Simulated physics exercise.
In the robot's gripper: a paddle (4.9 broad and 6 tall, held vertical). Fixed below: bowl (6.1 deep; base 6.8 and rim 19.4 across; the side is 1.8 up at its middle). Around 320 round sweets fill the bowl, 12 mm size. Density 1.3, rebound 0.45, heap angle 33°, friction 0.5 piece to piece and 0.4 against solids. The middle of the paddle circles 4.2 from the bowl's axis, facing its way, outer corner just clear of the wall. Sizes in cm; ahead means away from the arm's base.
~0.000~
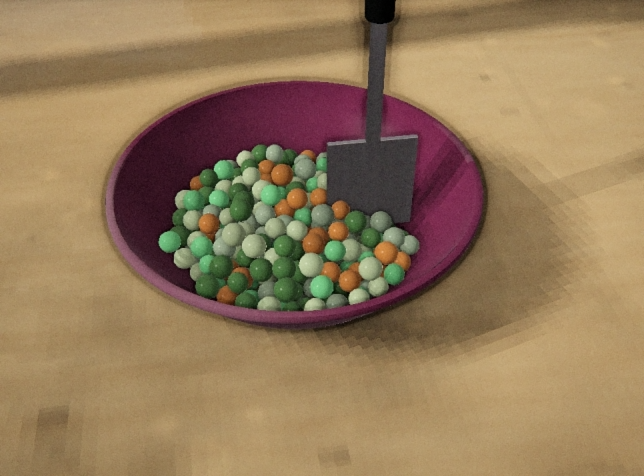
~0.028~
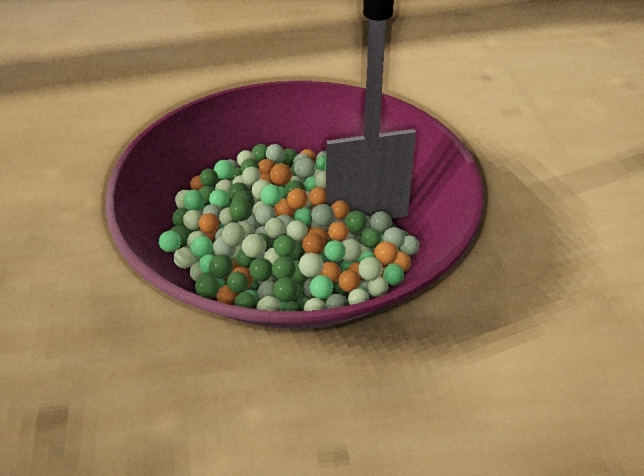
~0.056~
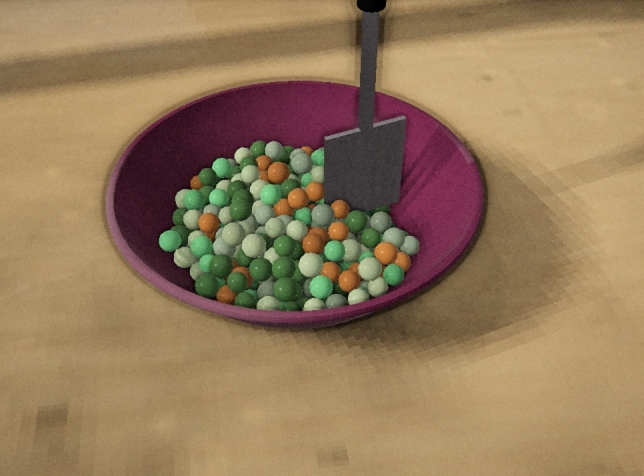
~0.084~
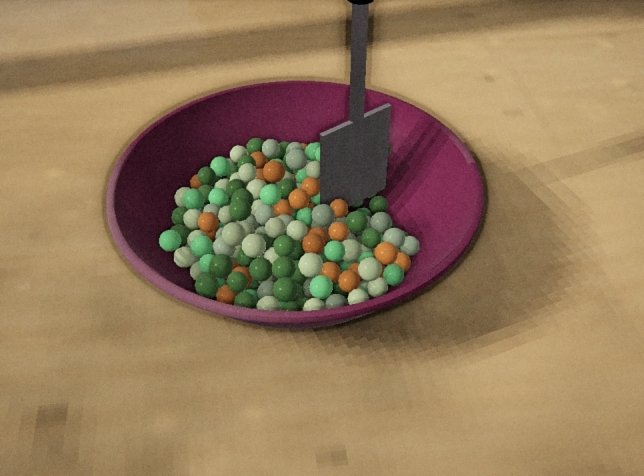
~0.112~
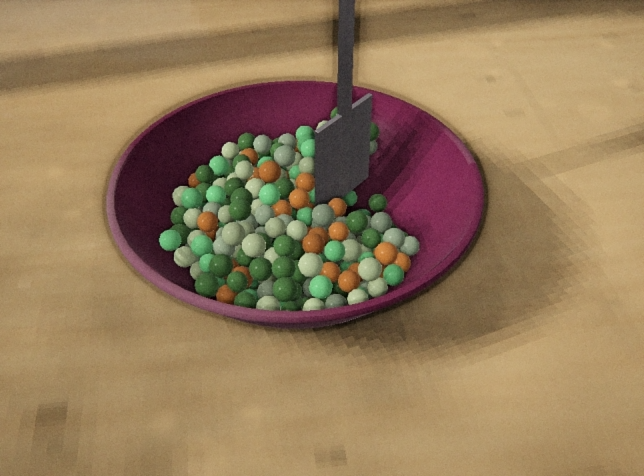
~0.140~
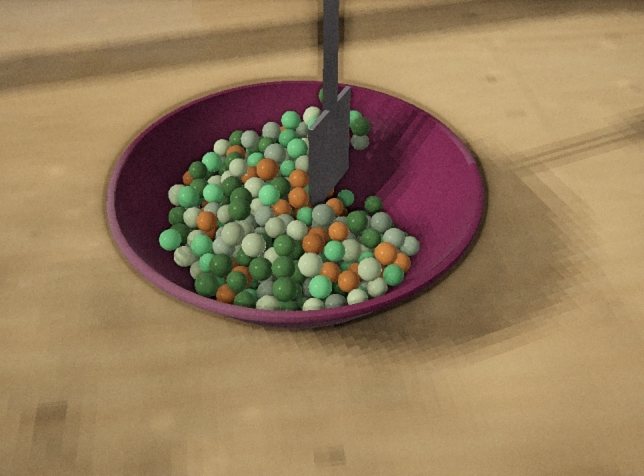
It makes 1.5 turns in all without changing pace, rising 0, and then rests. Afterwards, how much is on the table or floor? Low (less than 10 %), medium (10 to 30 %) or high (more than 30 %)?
A medium share, 10 to 30 %, ends on the table or floor.
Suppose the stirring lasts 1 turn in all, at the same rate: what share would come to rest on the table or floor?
Then about 10 per cent.
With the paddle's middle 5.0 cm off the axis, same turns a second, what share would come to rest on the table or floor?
It would be near 15 per cent.
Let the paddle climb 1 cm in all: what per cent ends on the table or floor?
Some 10 per cent.
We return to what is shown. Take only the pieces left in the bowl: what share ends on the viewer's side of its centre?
About 65 per cent.
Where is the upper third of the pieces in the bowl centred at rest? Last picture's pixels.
Near (218, 260).
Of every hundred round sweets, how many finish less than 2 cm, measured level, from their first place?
About 5 per cent.
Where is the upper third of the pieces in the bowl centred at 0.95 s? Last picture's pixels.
Near (260, 129).
After 0.55 s, 246° round, highest piece 9 above the table; 305 in the bowl, 11 on the table or floor, 5 in flight or on the tool.
After 0.95 s, 76° round, highest piece 8 above the table; 281 in the bowl, 37 on the table or floor, 3 in flight or on the tool.
After 1.35 s, 180° round, highest piece 7 above the table; 270 in the bowl, 50 on the table or floor, 1 in flight or on the tool.
After 2.05 s, 180° round, highest piece 7 above the table; 270 in the bowl, 51 on the table or floor.
In the end, 270 in the bowl, 51 on the table or floor. That is 16 % on the table or floor.
